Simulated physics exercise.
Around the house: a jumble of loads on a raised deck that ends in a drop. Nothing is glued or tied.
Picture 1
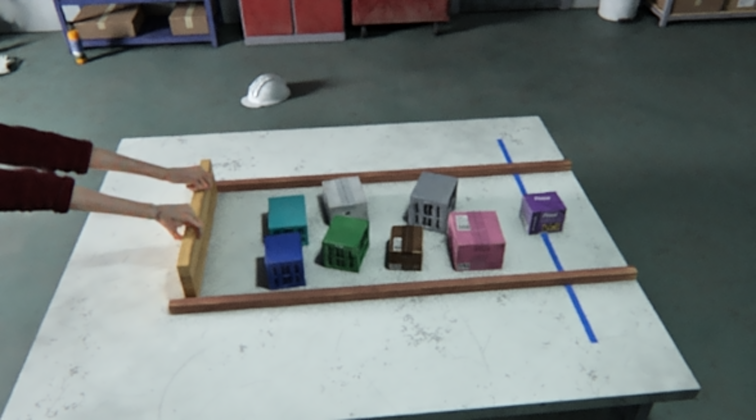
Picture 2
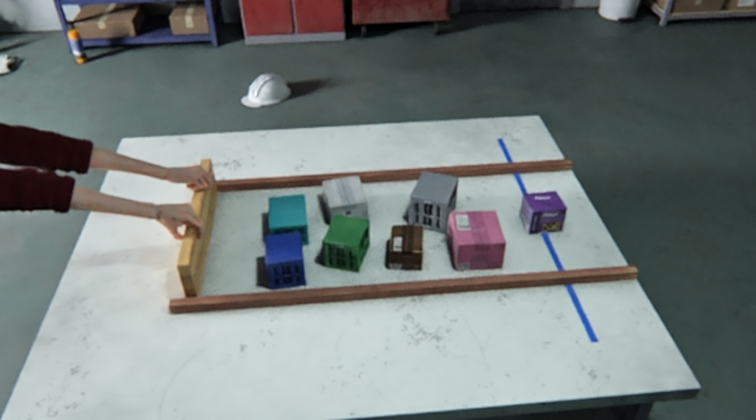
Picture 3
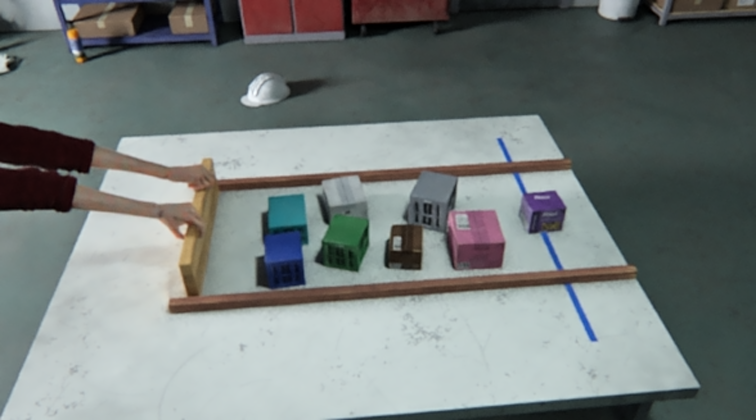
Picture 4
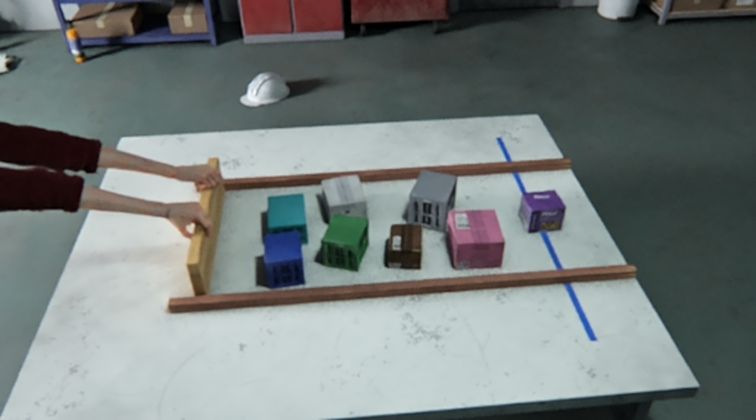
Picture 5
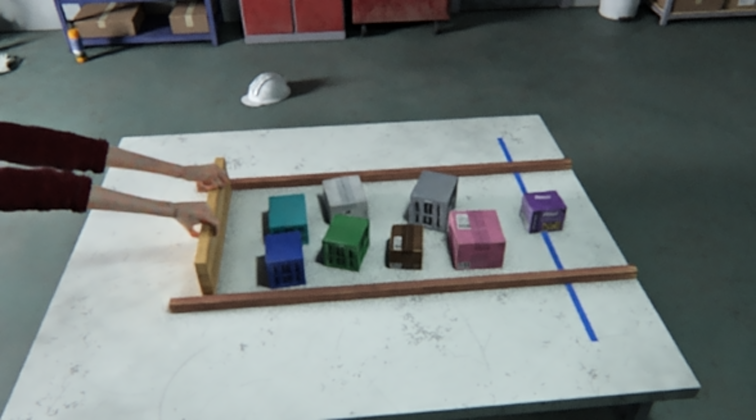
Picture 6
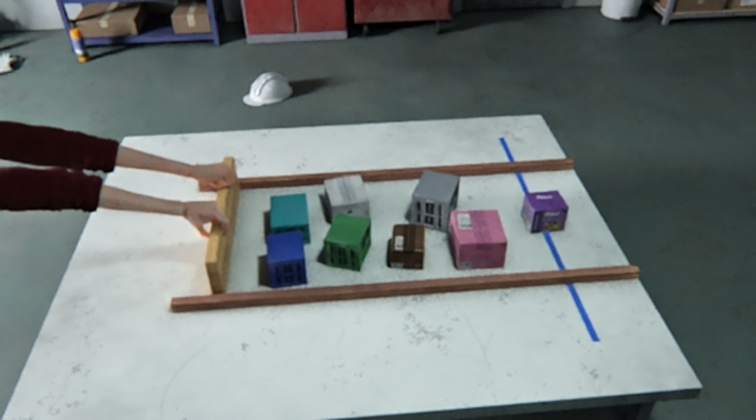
To begin with, two hands hold a wooden plank upright at the left end of two rails on a white table, with colourful boxes and crates between them and blue tape across the right. The hands then slide the plank slightly right, while the boxes and crates stay still.
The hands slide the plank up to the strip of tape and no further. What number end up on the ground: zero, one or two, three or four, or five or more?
Outcome: The number that fall off is three or four.
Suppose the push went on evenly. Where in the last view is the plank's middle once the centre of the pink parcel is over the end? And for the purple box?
Its middle is around (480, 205) and around (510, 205).
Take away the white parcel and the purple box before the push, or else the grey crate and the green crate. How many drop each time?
It would be 2 and 1.
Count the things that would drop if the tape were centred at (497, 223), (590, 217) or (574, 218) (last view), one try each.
The counts: 1, 8 and 5.
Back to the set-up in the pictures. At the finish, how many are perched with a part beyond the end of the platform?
Overhanging: 2.
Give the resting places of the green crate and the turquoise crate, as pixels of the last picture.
About (606, 229), and the other about (556, 204).
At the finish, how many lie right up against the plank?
3 of them.
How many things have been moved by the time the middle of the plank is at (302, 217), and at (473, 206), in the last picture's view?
The counts are 4 and 8.
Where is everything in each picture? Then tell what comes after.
In the first frame, purple box (542, 213); pink parcel (476, 241); grey crate (434, 202); plank (200, 225); tape (538, 221).
In the second frame, pink parcel (476, 240); blue crate (285, 260).
In the third frame, grey crate (433, 201); plank (201, 224).
In the fourth frame, purple box (542, 212); turquoise crate (288, 220).
In the fifth frame, pink parcel (476, 239); brown parcel (407, 246).
In the sixth frame, purple box (544, 212); pink parcel (477, 239); grey crate (435, 201); plank (224, 222); tape (540, 220).
Soon after, none off yet; purple box at rest near (544, 212); pink parcel at rest near (477, 239); grey crate at rest near (435, 201).
Then, none off yet; purple box at rest near (544, 212); pink parcel moved well along near (571, 237); grey crate moved about its own width near (494, 199).
By the end, the number that fall off is three or four; fallen, brown parcel, pink parcel and purple box.
